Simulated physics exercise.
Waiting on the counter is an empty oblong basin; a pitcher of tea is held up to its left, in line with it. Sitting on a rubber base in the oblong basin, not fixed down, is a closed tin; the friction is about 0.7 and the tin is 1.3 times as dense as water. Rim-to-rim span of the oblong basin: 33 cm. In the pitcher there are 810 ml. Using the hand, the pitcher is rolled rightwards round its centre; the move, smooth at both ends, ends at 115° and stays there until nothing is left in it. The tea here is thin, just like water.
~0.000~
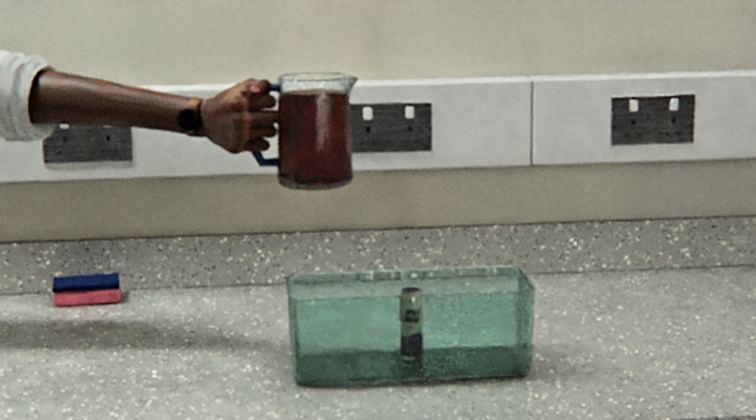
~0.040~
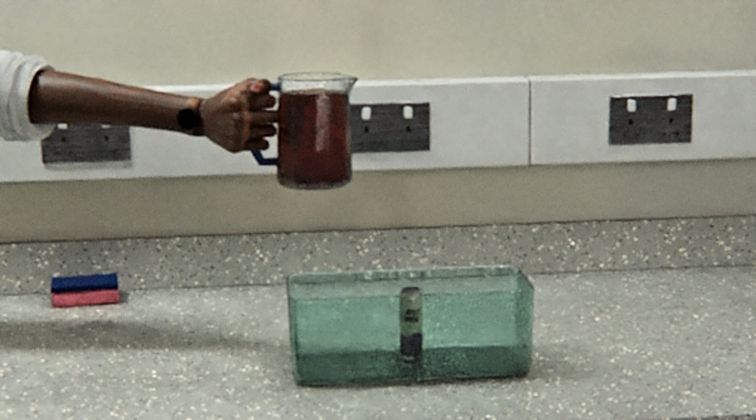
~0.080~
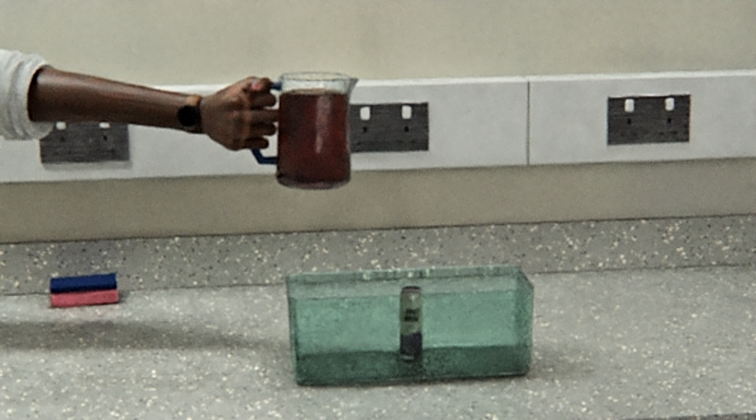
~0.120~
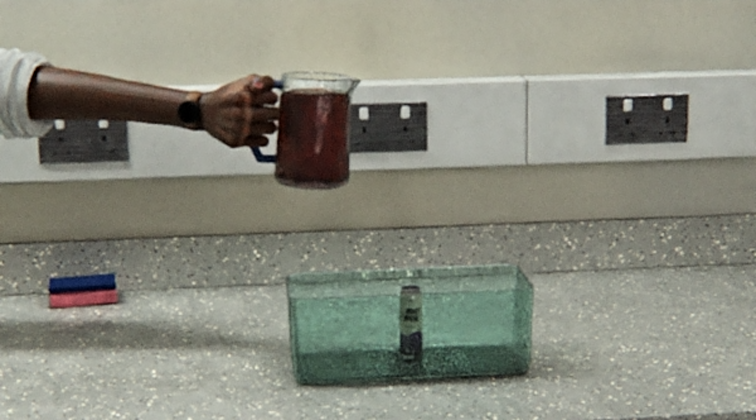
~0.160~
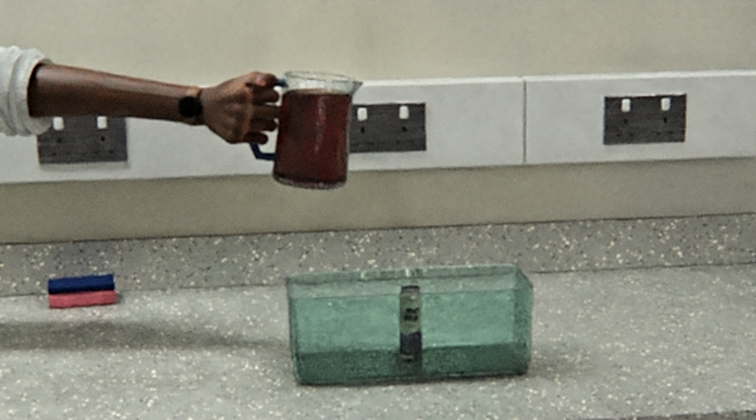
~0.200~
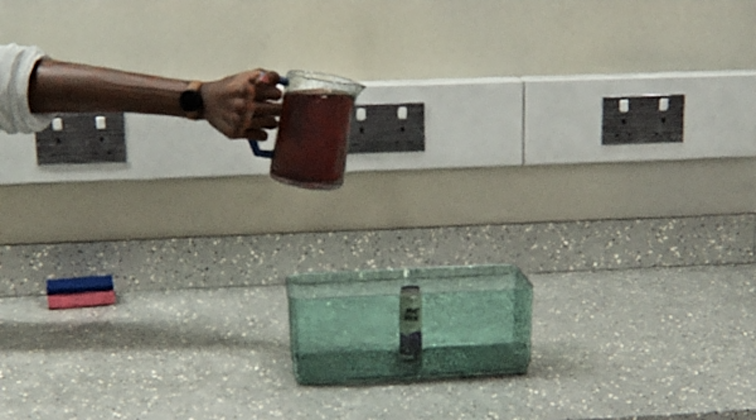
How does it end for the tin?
It ends up erect.
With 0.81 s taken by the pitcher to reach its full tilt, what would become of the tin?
So the tin will hold steady.
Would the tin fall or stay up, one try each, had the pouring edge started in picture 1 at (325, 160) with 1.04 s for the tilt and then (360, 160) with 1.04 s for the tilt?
In the first try it remains standing; in the second it comes down.
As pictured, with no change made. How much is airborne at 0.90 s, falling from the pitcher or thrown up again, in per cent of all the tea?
Some 32 % is up in the air.
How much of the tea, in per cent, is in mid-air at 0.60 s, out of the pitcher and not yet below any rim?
Estimate: About 12 % of all of it.
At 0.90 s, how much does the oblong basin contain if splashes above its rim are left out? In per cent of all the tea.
Roughly 34 percent of it.
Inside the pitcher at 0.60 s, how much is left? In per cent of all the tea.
At that time about 88 in a hundred parts are still held.
Then, 0.60 s in, the tilt is 72° and 87 per cent is still to pour; the tin stands where it began.
Then, 0.90 s in, the tilt is 110° and 34 per cent is still to pour; the tin stands where it began.
Then, 1.21 s in, the tilt is 115° and 2 per cent is still to pour; the tin stands where it began.
Then, 1.54 s in, the tilt is 115° and 0 per cent is still to pour; the tin stands where it began.
Finally, the tin stands where it began.
